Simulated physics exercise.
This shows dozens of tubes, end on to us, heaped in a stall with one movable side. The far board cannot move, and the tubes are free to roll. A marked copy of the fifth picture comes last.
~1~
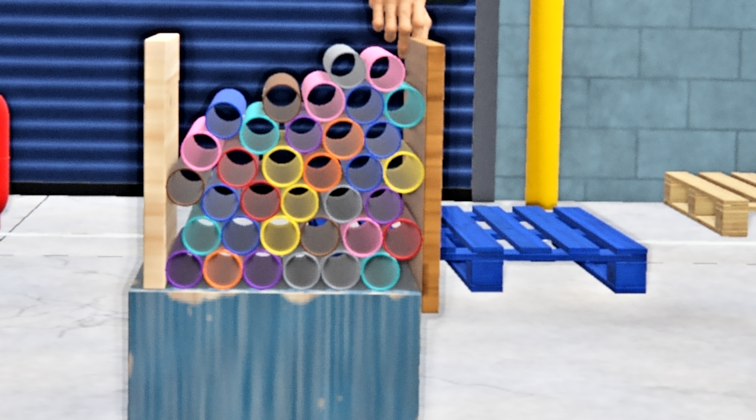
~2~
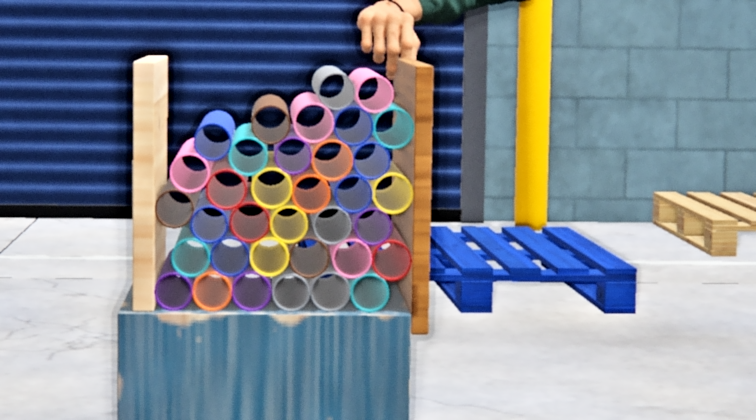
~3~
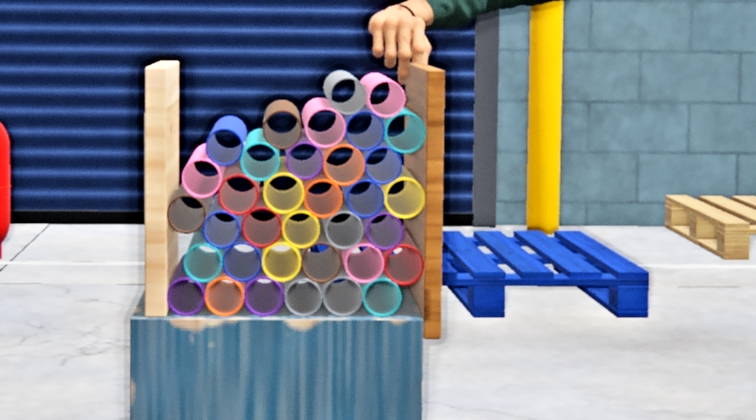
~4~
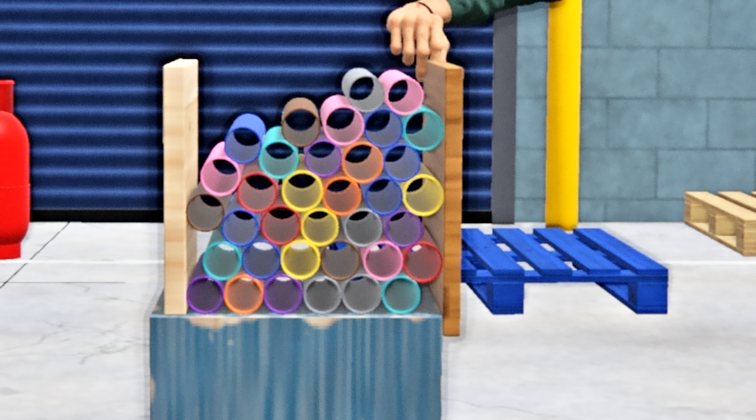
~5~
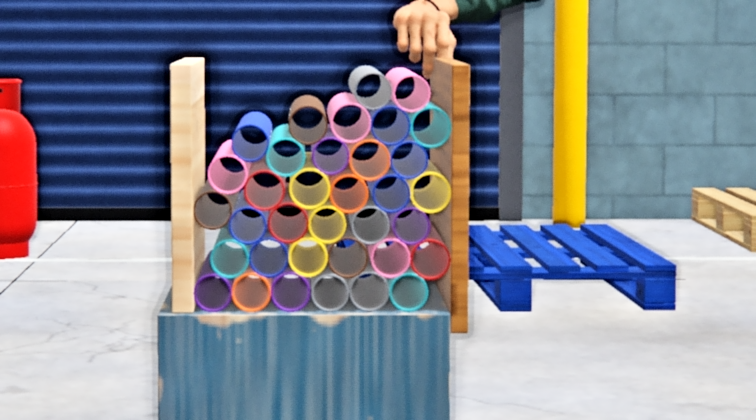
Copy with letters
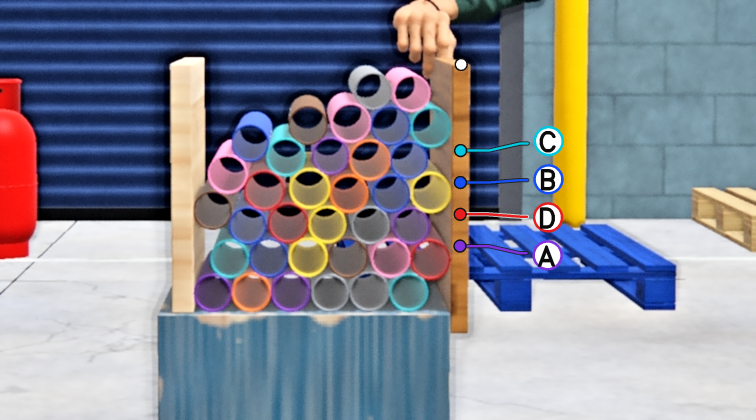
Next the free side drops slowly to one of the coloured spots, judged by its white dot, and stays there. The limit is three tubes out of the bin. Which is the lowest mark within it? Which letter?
Mark D is as low as it can go.
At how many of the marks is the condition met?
Three of them.
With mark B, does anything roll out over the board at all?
Yes, at B.
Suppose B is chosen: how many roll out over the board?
The count is two.
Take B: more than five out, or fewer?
Fewer than five.
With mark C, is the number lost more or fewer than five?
Fewer than five.
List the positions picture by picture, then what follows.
The first picture shows a turquoise tube (405, 107); a pink tube (325, 102); side board (421, 165).
The second picture shows side board (410, 186); a purple tube (174, 292).
The third picture shows a turquoise tube (382, 298); a yellow tube (282, 262).
The fourth picture shows a yellow tube (320, 228); a yellow tube (302, 191).
The fifth picture shows a turquoise tube (431, 127); a pink tube (351, 123); side board (448, 185).
On the marked copy, A at (460, 246); B at (461, 182); C at (461, 151); D at (460, 214); the white dot at (461, 64).
Taking D. A third of the way, top of the board (451, 130).
Two thirds of the way, top of the board (451, 204).
When it is over, top of the board (451, 213), two out over the board.
As for the rest, A more than three out over the board; B two out over the board; C none out over the board.
